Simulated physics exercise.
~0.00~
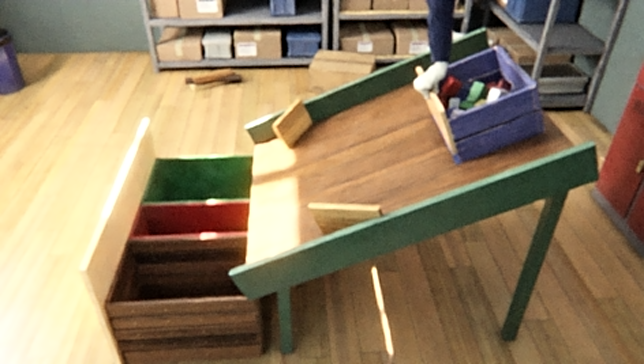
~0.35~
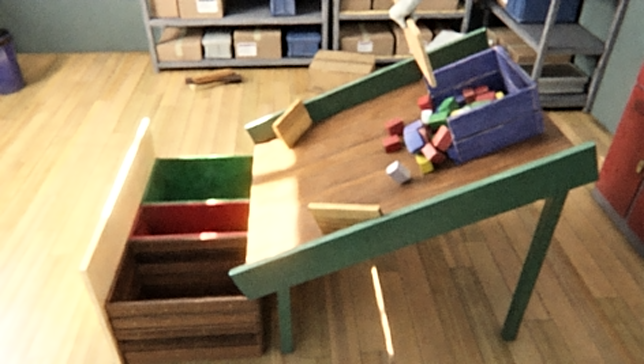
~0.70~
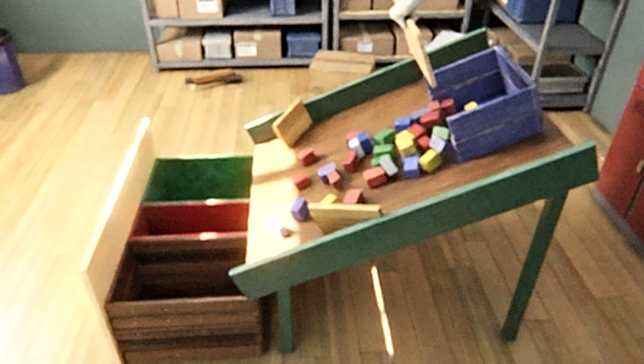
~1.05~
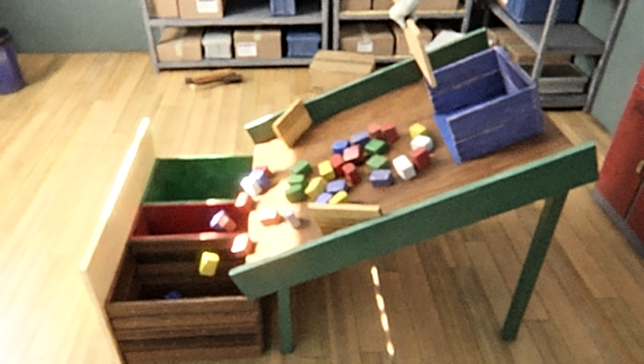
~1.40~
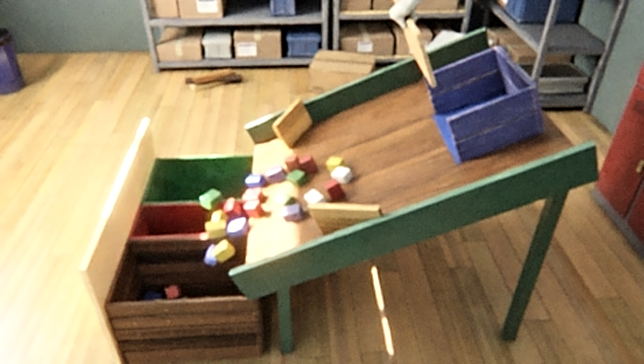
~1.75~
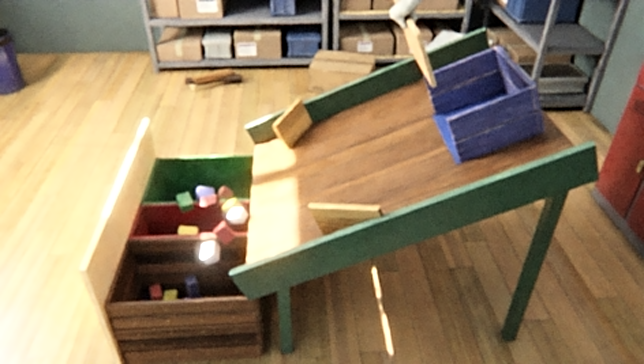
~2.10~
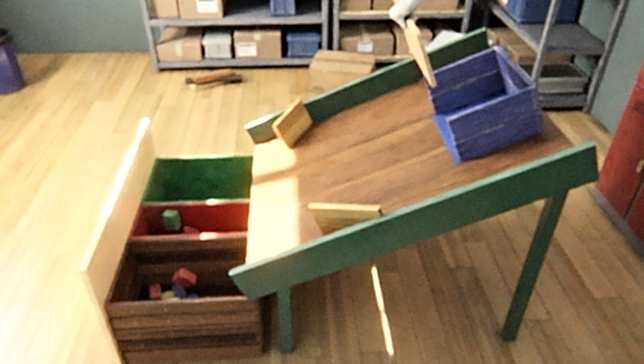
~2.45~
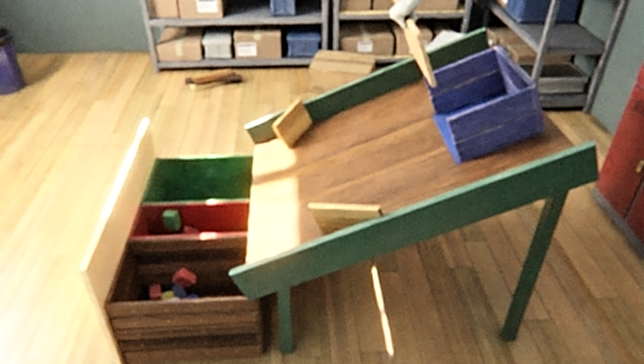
In this clip, the gate of a blue pen is raised, and colorful toy bricks tumble down a sloping wooden table, passing between two angled boards. They drop off the left end into a wooden tote, a red tub and a green tub, leaving the table and pen empty.
